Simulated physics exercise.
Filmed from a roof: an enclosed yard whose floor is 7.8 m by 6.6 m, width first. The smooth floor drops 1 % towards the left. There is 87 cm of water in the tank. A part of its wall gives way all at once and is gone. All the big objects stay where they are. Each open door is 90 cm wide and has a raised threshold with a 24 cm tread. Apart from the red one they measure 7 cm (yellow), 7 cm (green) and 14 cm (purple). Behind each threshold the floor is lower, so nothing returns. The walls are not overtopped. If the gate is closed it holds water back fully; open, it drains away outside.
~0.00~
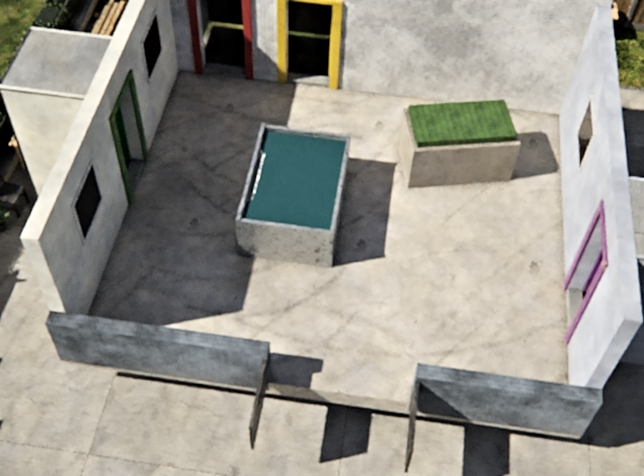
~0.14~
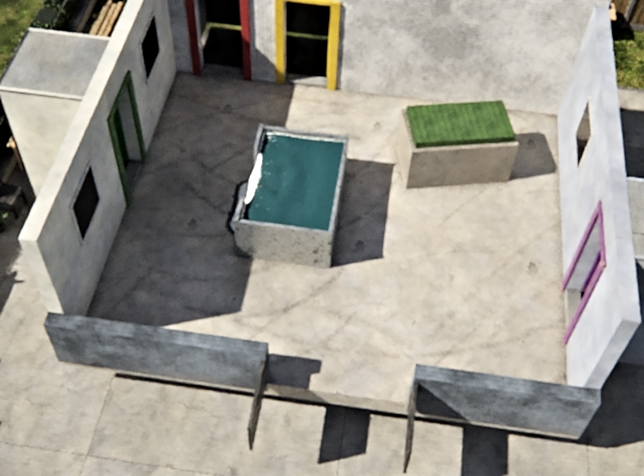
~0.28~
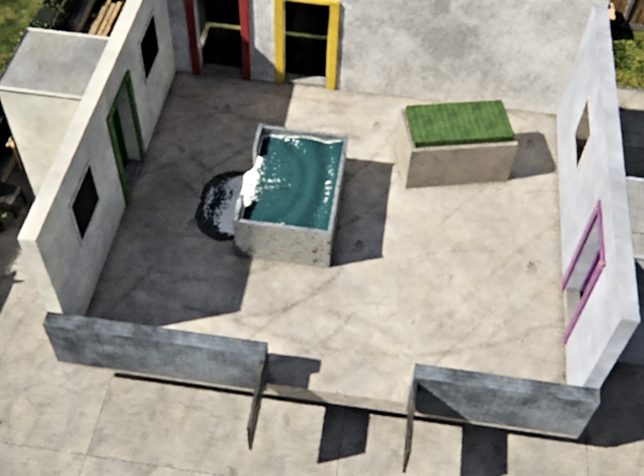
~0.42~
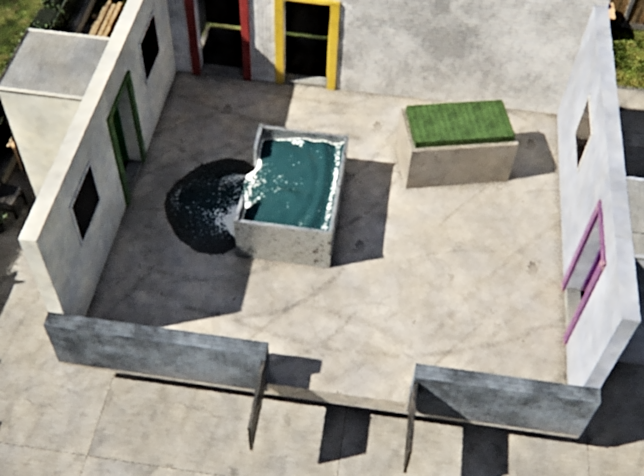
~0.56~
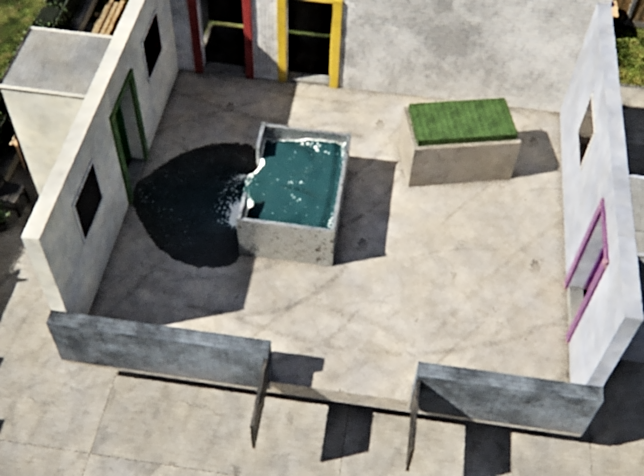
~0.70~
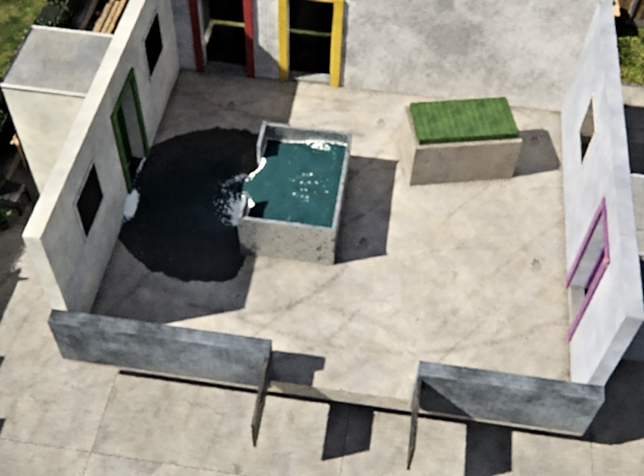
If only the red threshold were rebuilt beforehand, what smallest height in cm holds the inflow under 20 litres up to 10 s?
It would have to be roughly 13.5 cm high.
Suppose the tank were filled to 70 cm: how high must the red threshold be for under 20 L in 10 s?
Then roughly 10.0 cm.
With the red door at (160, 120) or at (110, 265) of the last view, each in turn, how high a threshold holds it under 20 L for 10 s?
Roughly 16 and 17 cm.
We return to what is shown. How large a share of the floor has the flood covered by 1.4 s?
Some 20 per cent of it.
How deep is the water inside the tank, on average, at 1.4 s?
About 49 cm.
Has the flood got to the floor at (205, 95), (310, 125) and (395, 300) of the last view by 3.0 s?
In turn: Wet, not reached, dry.
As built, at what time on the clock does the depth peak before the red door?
At about 2.6 s.
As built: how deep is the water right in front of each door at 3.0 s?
In cm: Yellow 3, red 16, green 26, purple 0.
After 1.4 s water covers 20 % of the floor, deepest (42 cm) near (128, 211); it has not reached the red door.
After 3.0 s water covers 30 % of the floor, deepest (28 cm) near (84, 331); 16 cm at the red door, 25 litres in over its 8 cm threshold.
After 10.0 s water covers 95 % of the floor, deepest (9 cm) near (139, 182); 7 cm at the red door, 85 litres in over its 8 cm threshold.
At the red door as built, the water arrived by 2.0 s and peaked near 17 cm at 2.6 s.
Run again over the same 10 s with other heights there, 26 litres in over 12.5 cm, 14 litres over 14.5 cm. The limit of 20 litres is kept from about 13.5 cm up.
